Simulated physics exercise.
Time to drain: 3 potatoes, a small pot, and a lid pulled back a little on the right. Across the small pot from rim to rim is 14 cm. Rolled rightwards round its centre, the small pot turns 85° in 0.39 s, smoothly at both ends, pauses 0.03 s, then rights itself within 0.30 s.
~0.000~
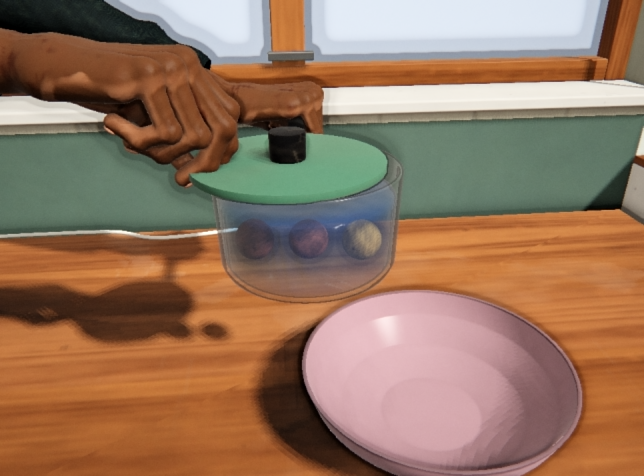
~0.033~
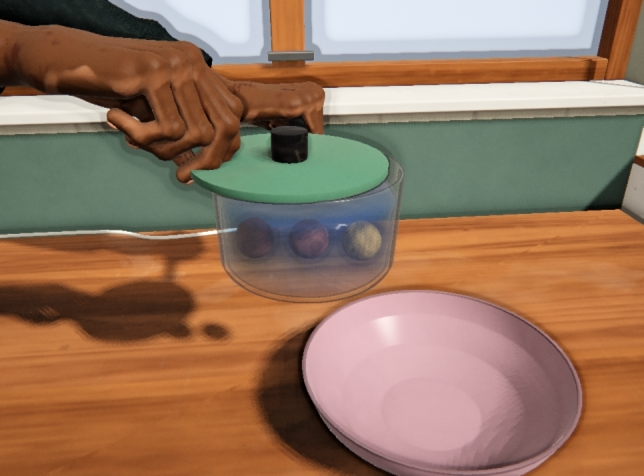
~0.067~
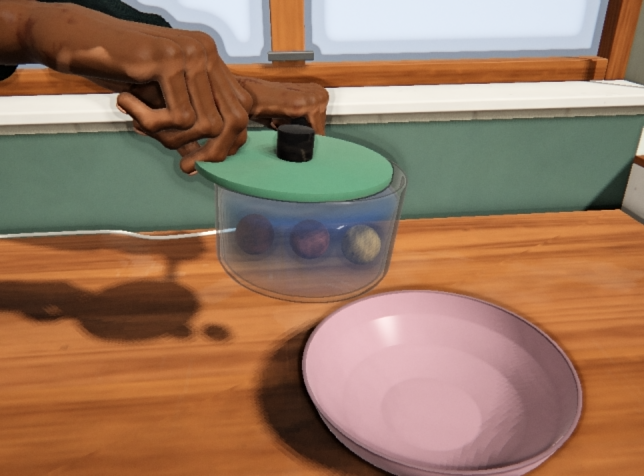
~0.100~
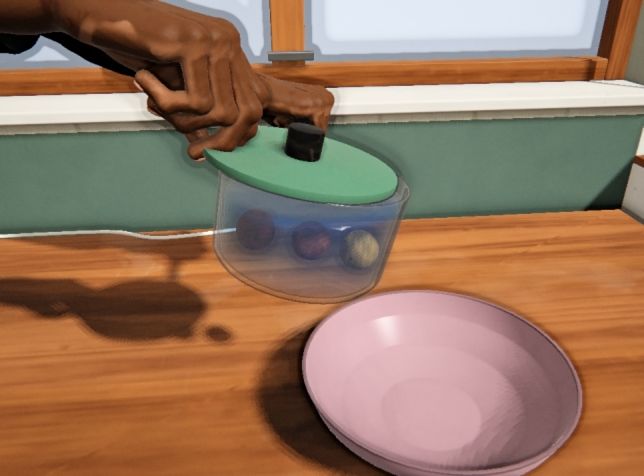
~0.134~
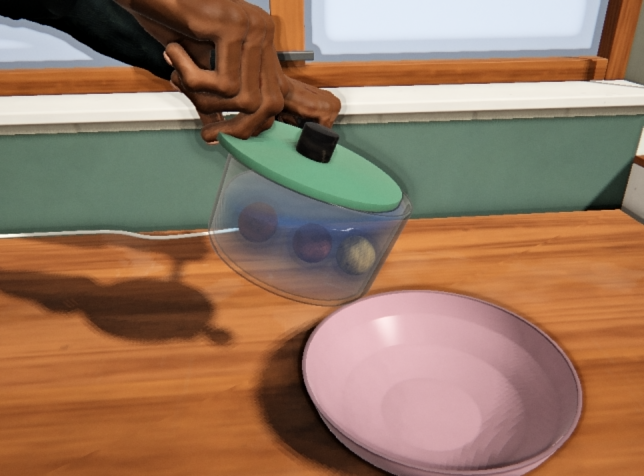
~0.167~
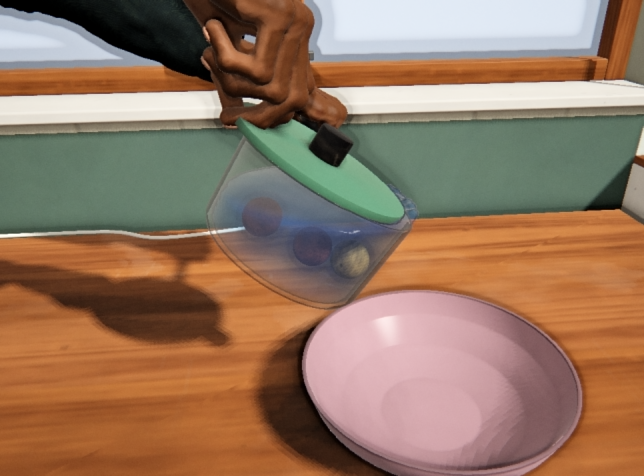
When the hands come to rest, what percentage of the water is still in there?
About 58 per cent.
Then, 0.31 s in, the tilt is 76° and 86 per cent of the water is still in the small pot.
Then, 0.41 s in, the tilt is 85° and 74 per cent of the water is still in the small pot.
Then, 0.51 s in, the tilt is 66° and 63 per cent of the water is still in the small pot.
Then, 0.63 s in, the tilt is 18° and 58 per cent of the water is still in the small pot.
Finally, 58 per cent of the water is still in the small pot.
